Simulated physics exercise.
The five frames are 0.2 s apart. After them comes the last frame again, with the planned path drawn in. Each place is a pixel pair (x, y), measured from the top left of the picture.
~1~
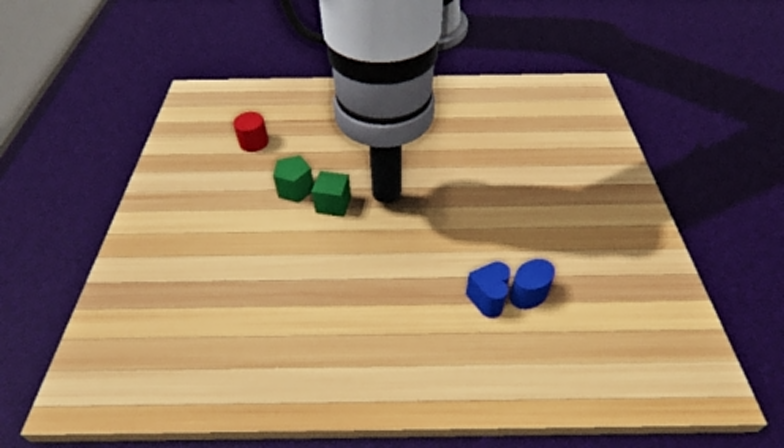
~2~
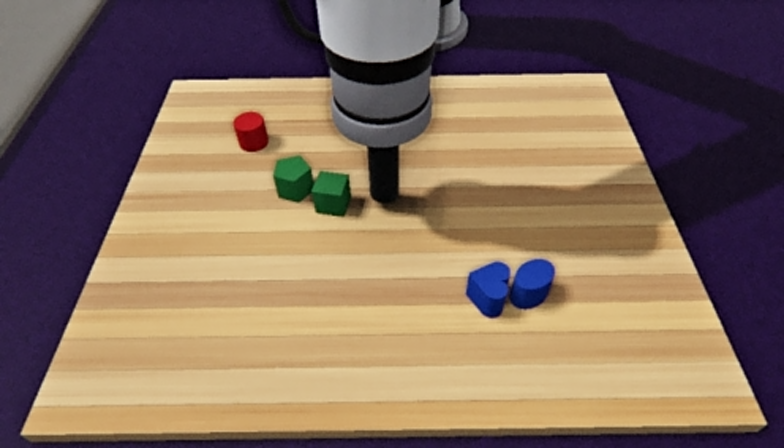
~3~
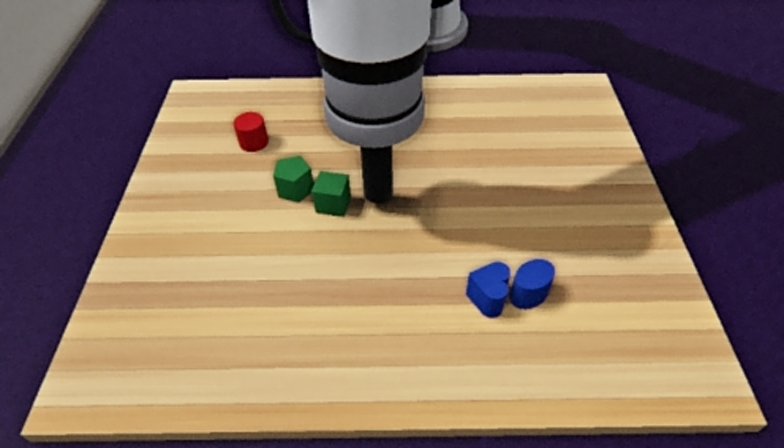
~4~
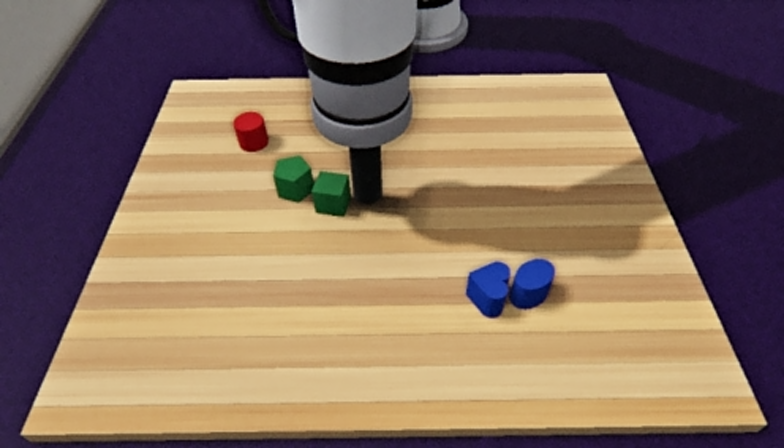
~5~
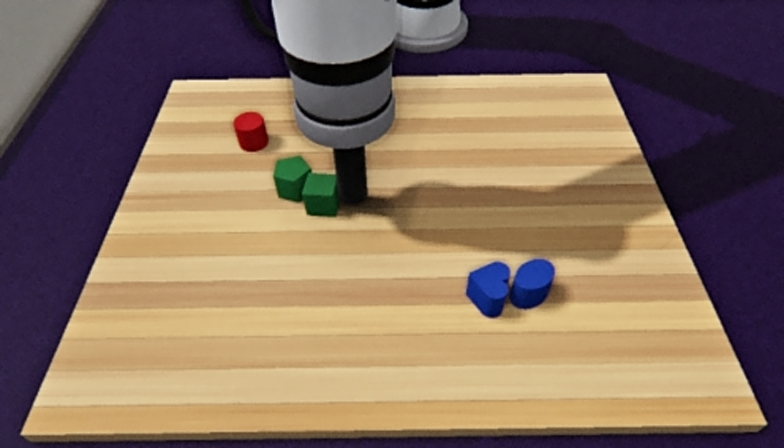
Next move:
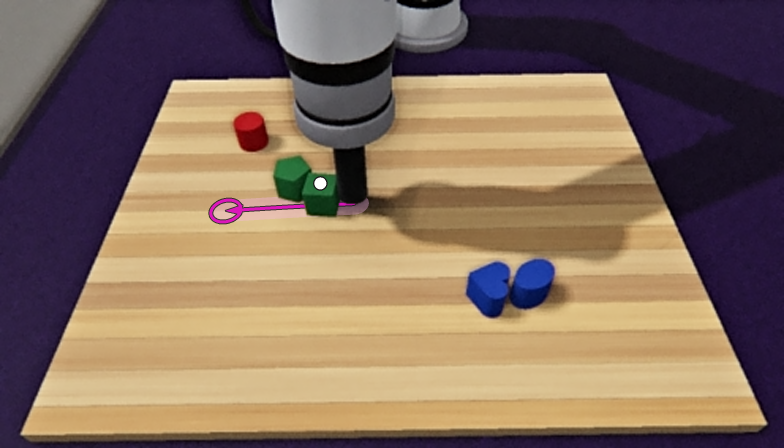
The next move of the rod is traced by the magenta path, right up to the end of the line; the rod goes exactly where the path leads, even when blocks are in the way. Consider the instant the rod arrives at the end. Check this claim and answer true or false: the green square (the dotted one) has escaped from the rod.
False - the claim does not hold.
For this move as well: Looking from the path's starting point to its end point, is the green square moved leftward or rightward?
Goes left.
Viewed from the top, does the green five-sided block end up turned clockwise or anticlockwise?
Answer: With the clock.
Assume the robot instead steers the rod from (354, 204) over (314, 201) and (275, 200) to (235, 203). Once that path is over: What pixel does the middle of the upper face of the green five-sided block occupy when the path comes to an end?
Near (250, 156).
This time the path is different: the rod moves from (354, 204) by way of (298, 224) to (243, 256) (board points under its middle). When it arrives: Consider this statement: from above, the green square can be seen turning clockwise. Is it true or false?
True
The drawn path runs straight from (354, 204) to (226, 211); the dot is on the green square.
What follows on the original path. One third of the way, rod at (309, 196); green five-sided block at (278, 165), turned 30° clockwise; green square at (276, 190), turned 20° anticlockwise.
Two thirds of the way, rod at (264, 199); green five-sided block at (274, 163), turned 45° clockwise; green square at (231, 197), turned 40° anticlockwise.
At the end, rod at (223, 202); green five-sided block at (274, 163), turned 45° clockwise; green square at (190, 206), turned 65° anticlockwise.
